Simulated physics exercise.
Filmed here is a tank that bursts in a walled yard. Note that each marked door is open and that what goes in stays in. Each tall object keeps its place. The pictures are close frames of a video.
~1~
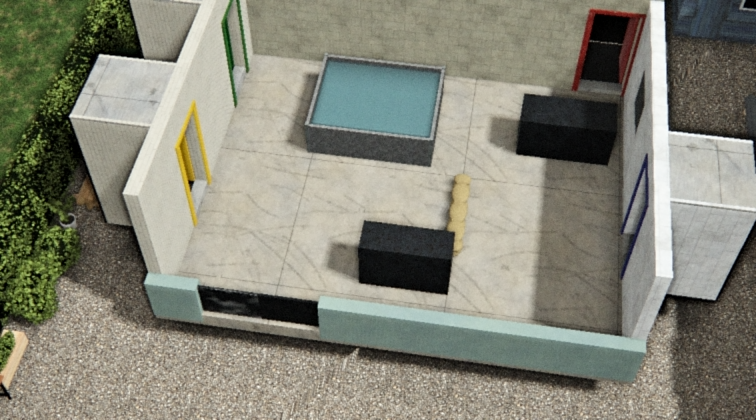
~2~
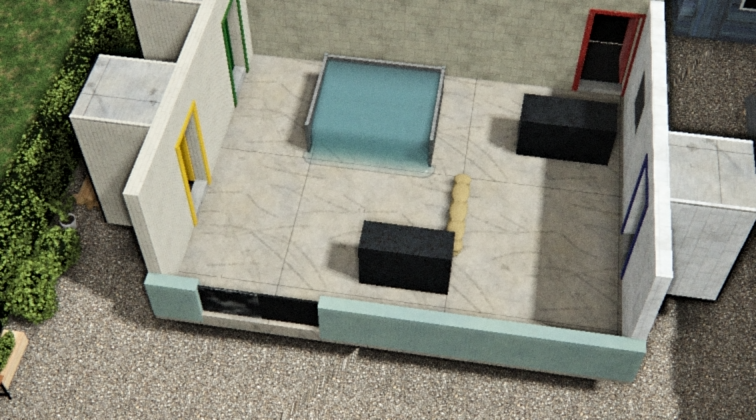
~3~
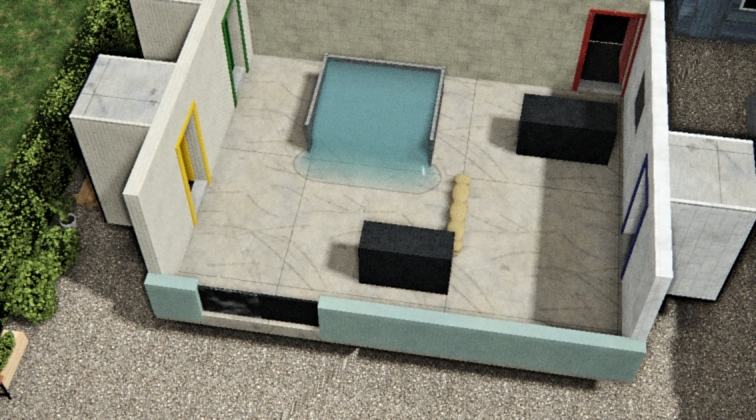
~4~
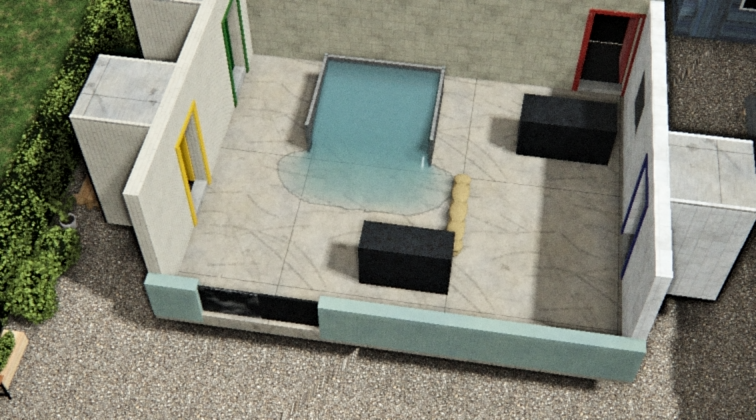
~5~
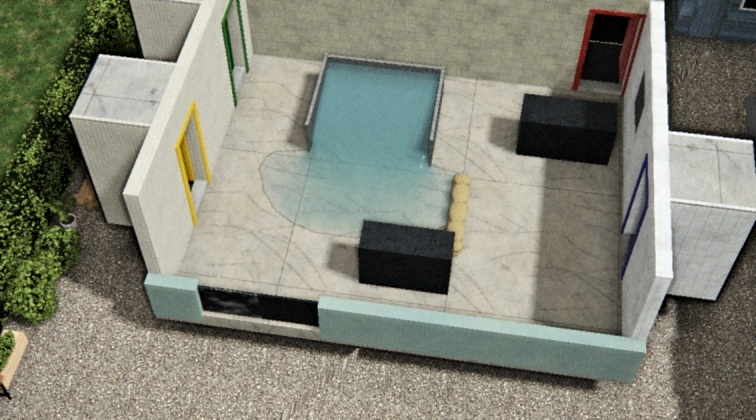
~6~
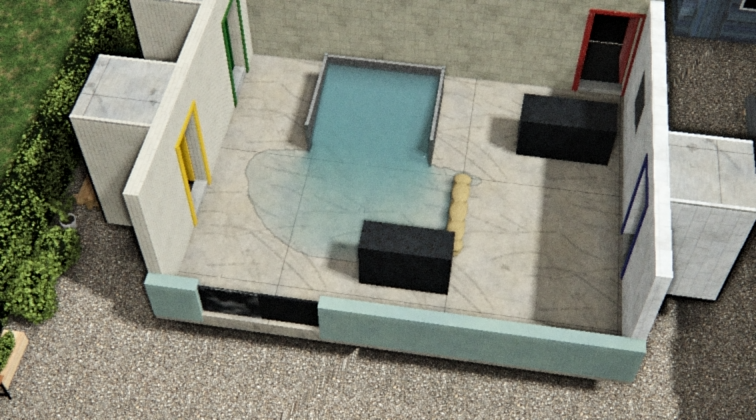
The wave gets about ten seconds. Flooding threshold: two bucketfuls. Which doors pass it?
The blue door does not pass it; the green door does not pass it; the yellow door does not pass it; the red door does not pass it.
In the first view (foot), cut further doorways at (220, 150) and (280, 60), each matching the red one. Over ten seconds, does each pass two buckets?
In order: Falls short, exceeds it.
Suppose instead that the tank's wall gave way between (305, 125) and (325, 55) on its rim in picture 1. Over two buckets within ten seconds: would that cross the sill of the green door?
Well, the green door crosses the line this time.
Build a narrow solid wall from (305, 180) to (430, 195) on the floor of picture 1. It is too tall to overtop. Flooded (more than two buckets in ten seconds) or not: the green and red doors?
Green door falls short; red door falls short.
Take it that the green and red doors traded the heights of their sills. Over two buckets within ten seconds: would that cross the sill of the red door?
Note: Red door remains short of it.
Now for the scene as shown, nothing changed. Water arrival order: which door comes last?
It's the red-painted one.
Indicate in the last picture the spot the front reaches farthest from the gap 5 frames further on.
The front tops out at about (230, 307).
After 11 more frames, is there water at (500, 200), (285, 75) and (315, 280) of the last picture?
Result, as listed: Not wetted / not wetted / wetted.
A moment on, water covers 35 % of the floor; the blue door not reached, the green door not reached, the yellow door not reached, the red door not reached.
Next, water covers 45 % of the floor; the blue door not reached, the green door not reached, the yellow door wet at the sill, nothing in, the red door not reached.
Then, water covers 55 % of the floor; the blue door wet at the sill, nothing in, the green door not reached, the yellow door wet at the sill, nothing in, the red door not reached.
Later, water covers 80 % of the floor; the blue door under two buckets in, the green door wet at the sill, nothing in, the yellow door under two buckets in, the red door not reached.
In the end, water covers 95 % of the floor; the blue door under two buckets in, the green door wet at the sill, nothing in, the yellow door under two buckets in, the red door wet at the sill, nothing in.
